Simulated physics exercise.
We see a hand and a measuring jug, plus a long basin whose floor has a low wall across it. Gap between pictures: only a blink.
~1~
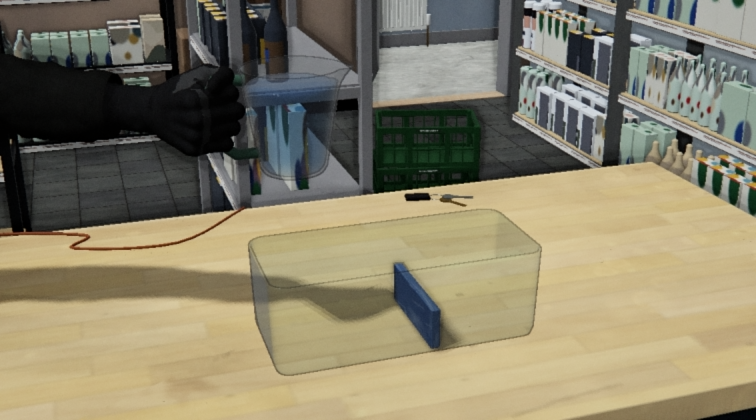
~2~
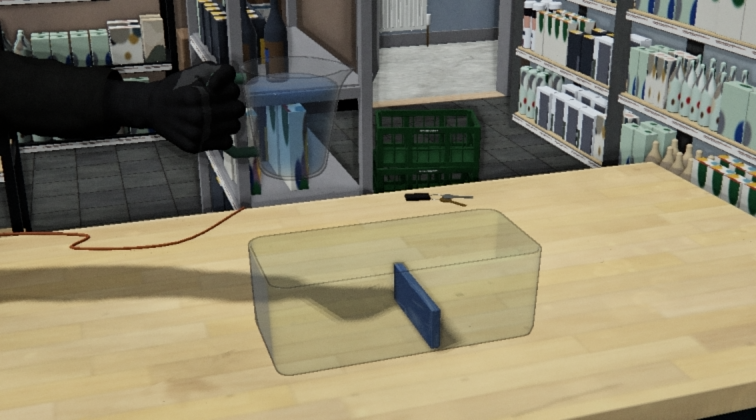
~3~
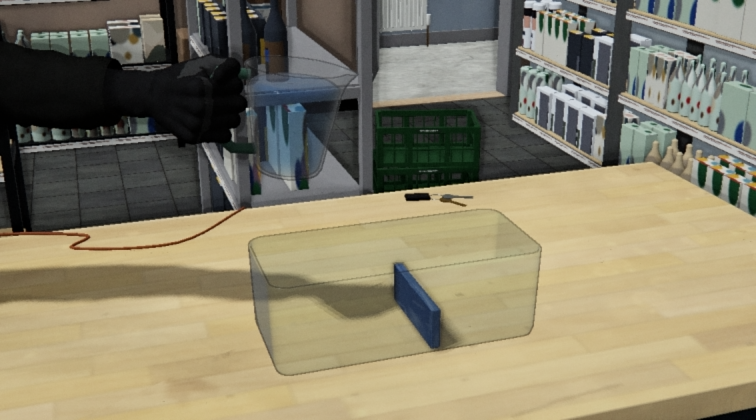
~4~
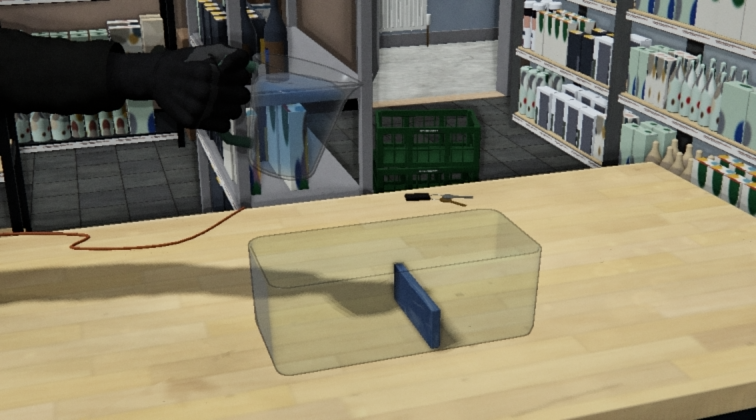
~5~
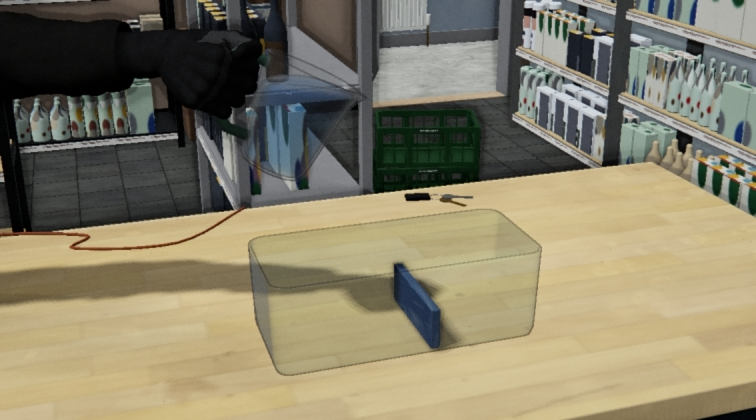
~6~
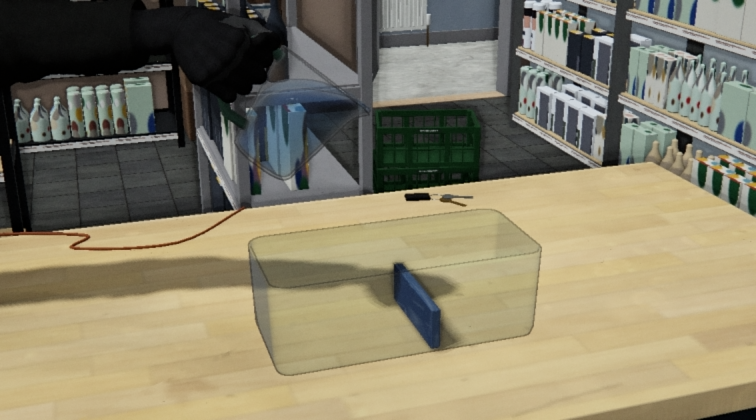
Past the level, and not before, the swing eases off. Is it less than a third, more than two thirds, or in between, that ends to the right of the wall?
Well, the amount right of the wall falls short of a third.
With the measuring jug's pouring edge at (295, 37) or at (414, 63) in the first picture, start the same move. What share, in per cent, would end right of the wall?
Estimate, first then second: 10 per cent and 80 per cent.
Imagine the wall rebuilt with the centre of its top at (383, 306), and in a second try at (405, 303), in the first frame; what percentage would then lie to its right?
Well, it's close to 65 per cent for the first one, then 30 per cent for the other.
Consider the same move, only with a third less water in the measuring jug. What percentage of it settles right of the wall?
I'd say roughly 5 percent.
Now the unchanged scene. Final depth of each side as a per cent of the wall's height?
Left of the wall 30 %, right of the wall 10 %.
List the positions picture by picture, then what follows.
In the first frame, tilt 0°; pouring edge (352, 64); surface from (245, 86) to (336, 79); the long basin's rim runs from (258, 265) to (519, 230); the wall's top is at (416, 287).
In the second frame, tilt 2°; pouring edge (354, 66); surface from (246, 84) to (337, 79).
In the third frame, tilt 7°; pouring edge (358, 72); surface from (250, 82) to (339, 82).
In the fourth frame, tilt 16°; pouring edge (363, 82); surface from (254, 80) to (344, 85).
In the fifth frame, tilt 27°; pouring edge (368, 96); surface from (257, 91) to (354, 92).
In the sixth frame, tilt 40°; pouring edge (370, 113); surface from (251, 108) to (365, 103); 1 per cent is over the edge.
A moment on, the measuring jug is tipped right over and 34 per cent is still to pour, 17 is left of the wall and 13 right of it.
Next, the measuring jug is tipped right over and 2 per cent is still to pour, 71 is left of the wall and 16 right of it.
Then the measuring jug is tipped right over and 0 per cent is still to pour, 72 is left of the wall and 18 right of it.
Later the measuring jug is tipped right over and 0 per cent is still to pour, 72 is left of the wall and 19 right of it.
At rest 72 per cent lies left of the wall, 19 right of it and 9 outside.
